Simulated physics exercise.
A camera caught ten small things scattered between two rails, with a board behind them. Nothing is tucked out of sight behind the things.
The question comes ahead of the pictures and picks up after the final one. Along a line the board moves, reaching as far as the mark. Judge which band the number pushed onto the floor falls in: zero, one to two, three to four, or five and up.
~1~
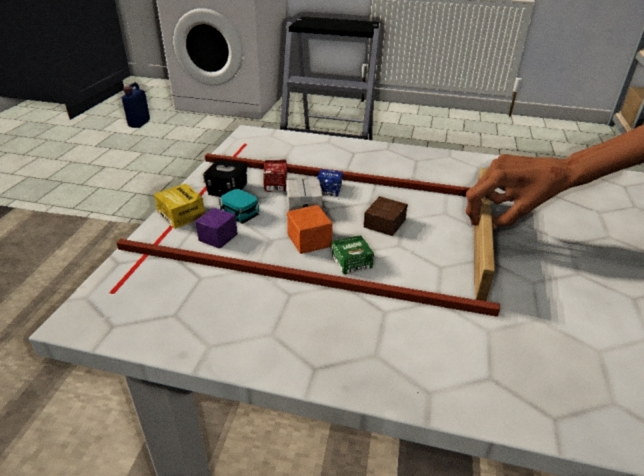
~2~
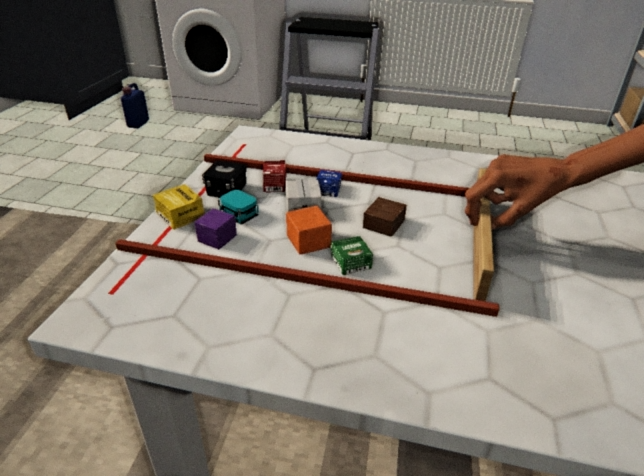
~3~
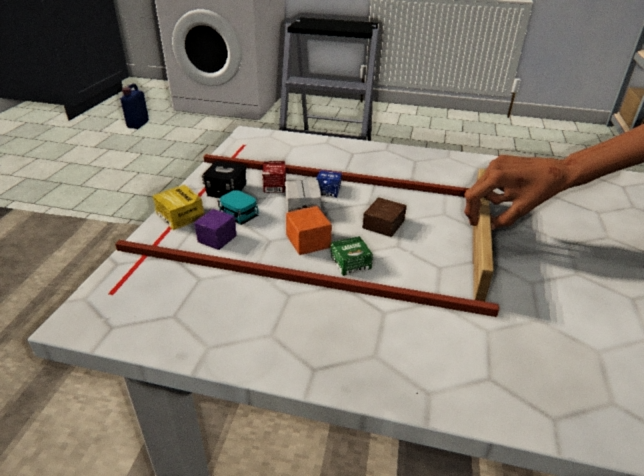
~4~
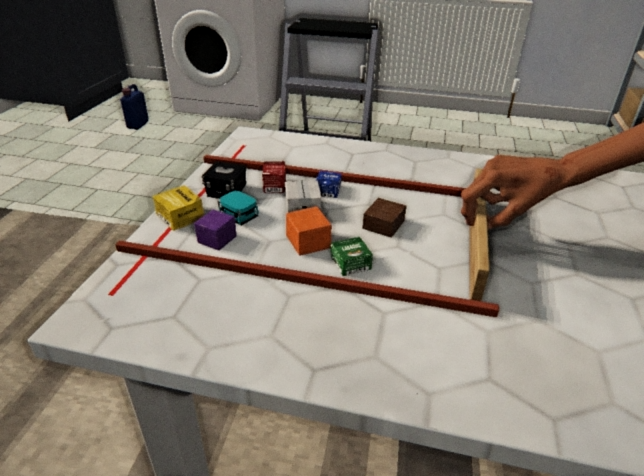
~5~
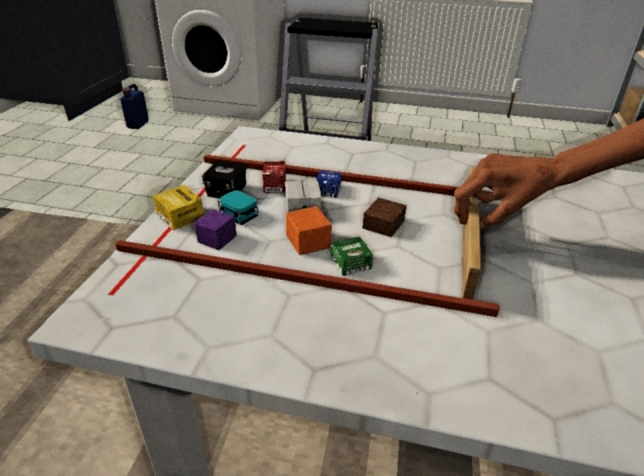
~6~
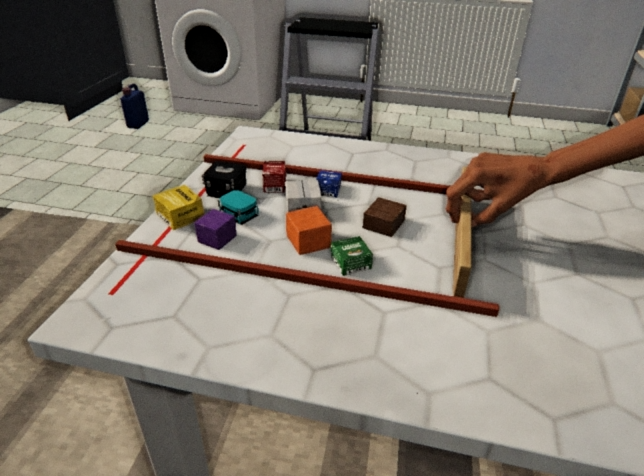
It falls in the five and up band.
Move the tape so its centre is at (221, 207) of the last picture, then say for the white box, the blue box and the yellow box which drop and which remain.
White box stays put, blue box stays put, yellow box goes off.
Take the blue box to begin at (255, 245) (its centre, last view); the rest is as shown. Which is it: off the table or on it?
From that start, the object then does not stay.
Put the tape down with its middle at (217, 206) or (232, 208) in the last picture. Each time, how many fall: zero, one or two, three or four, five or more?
1 or 2; just one or two.
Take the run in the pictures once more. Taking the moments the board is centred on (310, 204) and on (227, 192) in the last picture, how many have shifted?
The count is 5 at the first point and 10 at the second.
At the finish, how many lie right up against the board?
The count in contact is 4.
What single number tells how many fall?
The number that fall is 6.
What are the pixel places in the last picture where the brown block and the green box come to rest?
Middles: Around (182, 189) and around (148, 227).
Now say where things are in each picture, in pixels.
Yellow box (180, 206); black case (227, 179); purple block (217, 228); board (483, 228); tape (194, 201), in the first picture.
Black case (226, 179); brown block (385, 216), in the second picture.
Purple block (216, 229); white box (303, 199), in the third picture.
Yellow box (179, 208); orange block (308, 231), in the fourth picture.
Black case (225, 180); blue box (328, 184), in the fifth picture.
Yellow box (179, 207); black case (226, 180); purple block (216, 229); board (463, 226); tape (193, 202), in the sixth picture.
Soon after, none off yet; yellow box at rest near (179, 207); black case at rest near (226, 180); purple block at rest near (216, 229).
After that, none off yet; yellow box displaced about its own width near (156, 207); black case displaced about its own width near (183, 170); purple block displaced well along near (169, 225).
In the end, the number that fall off is five or more; gone, white box, red box, turquoise case, purple block, black case and yellow box.
